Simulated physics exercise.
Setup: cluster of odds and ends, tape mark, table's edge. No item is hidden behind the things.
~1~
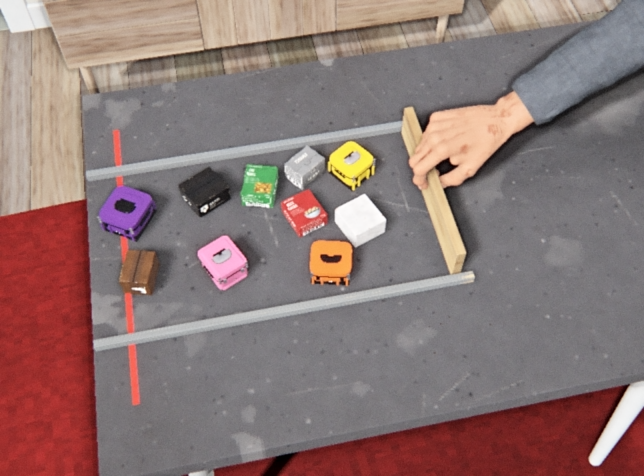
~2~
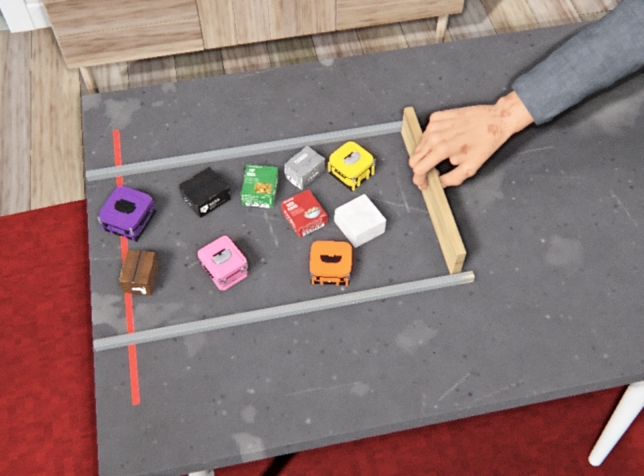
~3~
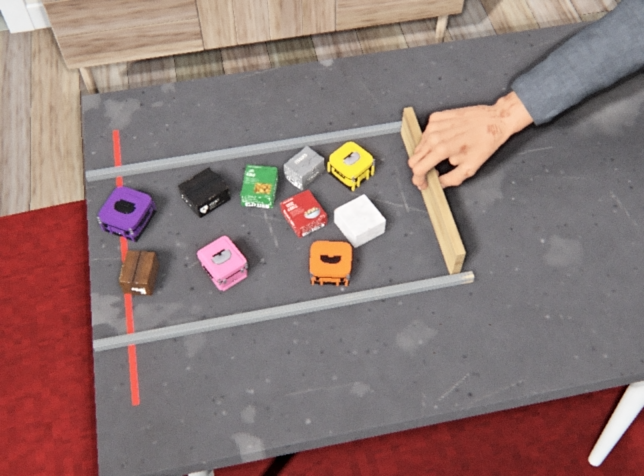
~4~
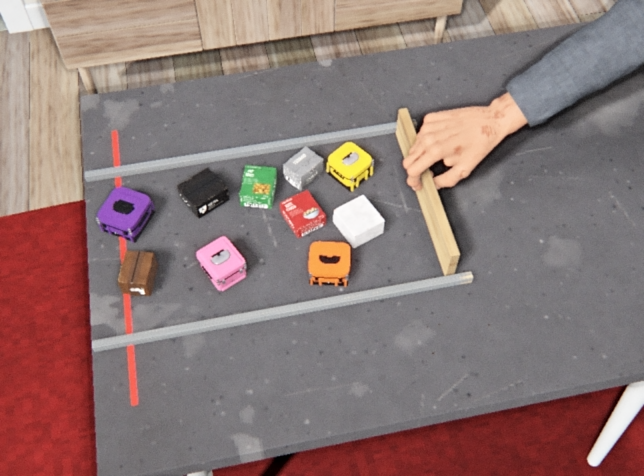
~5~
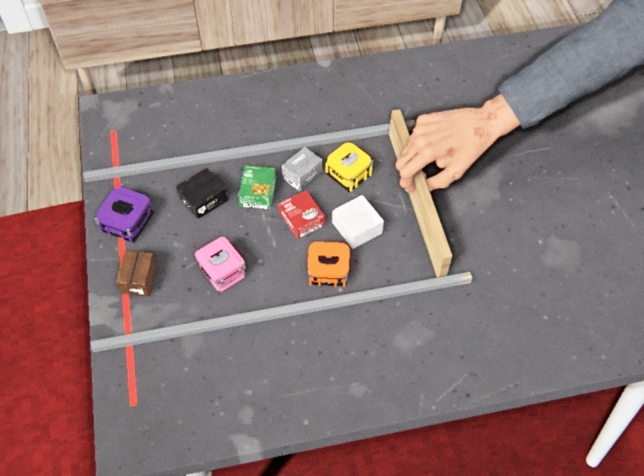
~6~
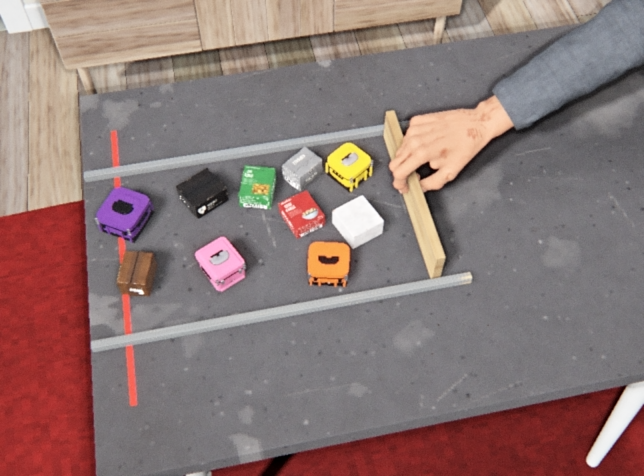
A hand sliding a wooden board slightly left between two rails, toward small colourful cases and boxes sitting still on a grey table.
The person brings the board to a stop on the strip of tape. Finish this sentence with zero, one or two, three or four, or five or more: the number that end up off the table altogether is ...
The number that end up off the table altogether is five or more.
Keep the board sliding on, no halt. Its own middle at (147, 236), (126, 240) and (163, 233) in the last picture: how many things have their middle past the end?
Result per place: 3; 6; 3.
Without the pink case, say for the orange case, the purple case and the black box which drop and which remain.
Orange case: Still there; purple case: Over the edge; black box: Over the edge.
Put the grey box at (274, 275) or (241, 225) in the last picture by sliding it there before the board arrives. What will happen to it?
Order of tries: Off, off.
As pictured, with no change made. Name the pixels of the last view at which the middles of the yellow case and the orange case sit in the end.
The yellow case stops around (100, 207); the orange case around (104, 309).
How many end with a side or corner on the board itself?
The number is 4.
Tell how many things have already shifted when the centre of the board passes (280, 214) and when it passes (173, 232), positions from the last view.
First position 7; second position 10.
Soon after, none off yet; purple case at rest near (125, 214); brown box at rest near (137, 274); black box moving near (198, 193).
After that, none off yet; purple case moving near (120, 220); brown box at rest near (136, 274); black box displaced well along near (130, 184).
In the end, the number that fall off is five or more; gone, red box, green box, pink case, black box, brown box and purple case.
